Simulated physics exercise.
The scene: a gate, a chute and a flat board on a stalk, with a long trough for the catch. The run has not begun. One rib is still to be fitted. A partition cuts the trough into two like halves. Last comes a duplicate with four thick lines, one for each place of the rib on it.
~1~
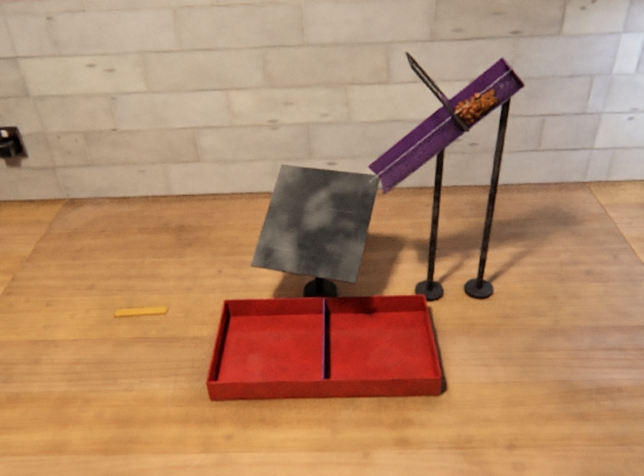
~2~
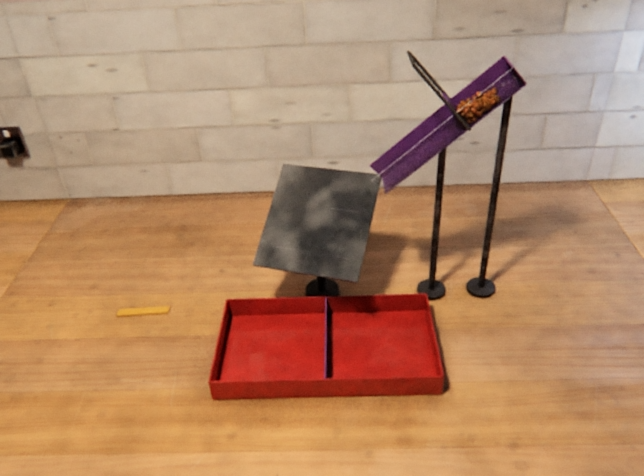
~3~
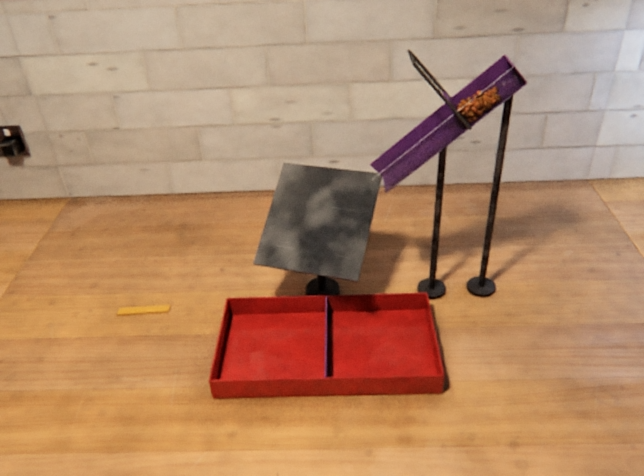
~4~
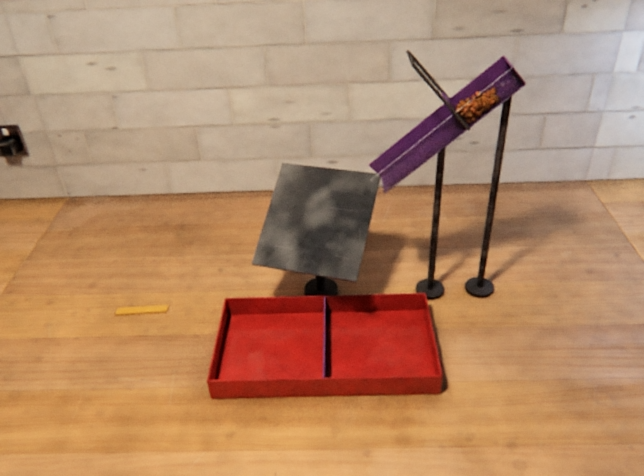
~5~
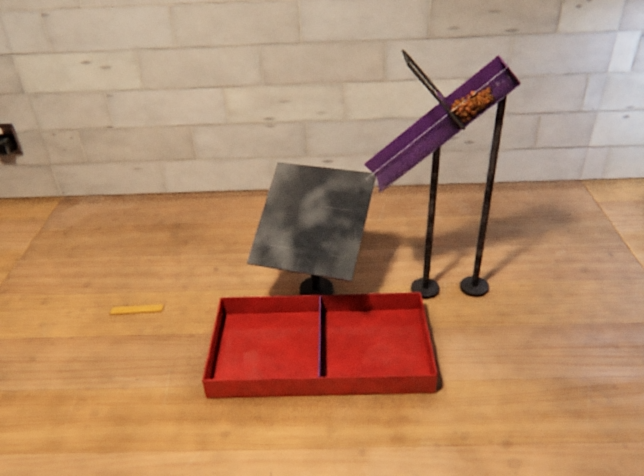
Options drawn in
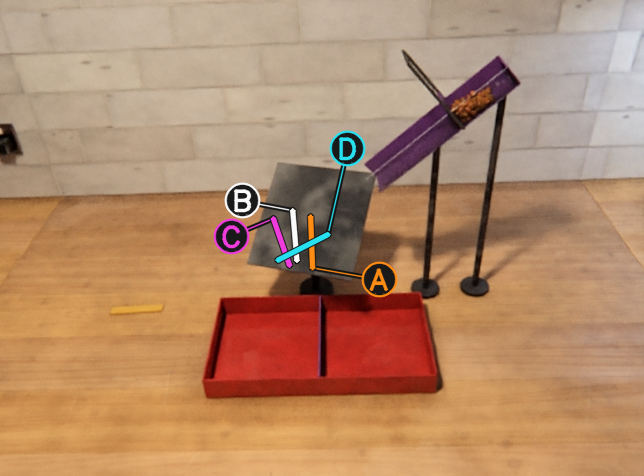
In this clip, small orange-brown pieces sit behind a gate in a sloping purple chute, above a tilted dark board and a divided red trough on a wooden table; nothing moves apart from slight shifts of the view.
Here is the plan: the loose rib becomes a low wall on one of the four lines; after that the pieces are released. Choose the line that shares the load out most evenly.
Choose A.
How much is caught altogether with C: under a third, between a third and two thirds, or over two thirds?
Line C gives over two thirds.
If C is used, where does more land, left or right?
Left.
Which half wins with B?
Left.
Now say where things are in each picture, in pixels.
Load behind the gate (473, 106), cereal balls; lip of the chute (382, 187), sloping fairly steeply, in the first frame.
Middle of the board (318, 219), tilted fairly steeply; middle of its low edge (303, 273); of its high edge (331, 169), in the second frame.
Front corners of the trough (209, 381) and (443, 375); front end of its middle wall (326, 378); gate still shut (449, 101), in the third frame.
Middle of the load (474, 105); lip (383, 185), in the fourth frame.
Middle of the load (469, 104); lip (379, 185), in the fifth frame.
On the marked copy, line A from (310, 216) to (312, 267); line B from (292, 210) to (296, 260); line C from (273, 218) to (289, 265); line D from (328, 234) to (277, 260).
With A, of what is caught, roughly two thirds in the left half, roughly a third in the right.
With B, of what is caught, almost all in the left half, about a tenth in the right.
With C, of what is caught, almost all in the left half, about a tenth in the right.
With D, of what is caught, almost all in the left half, about a tenth in the right.
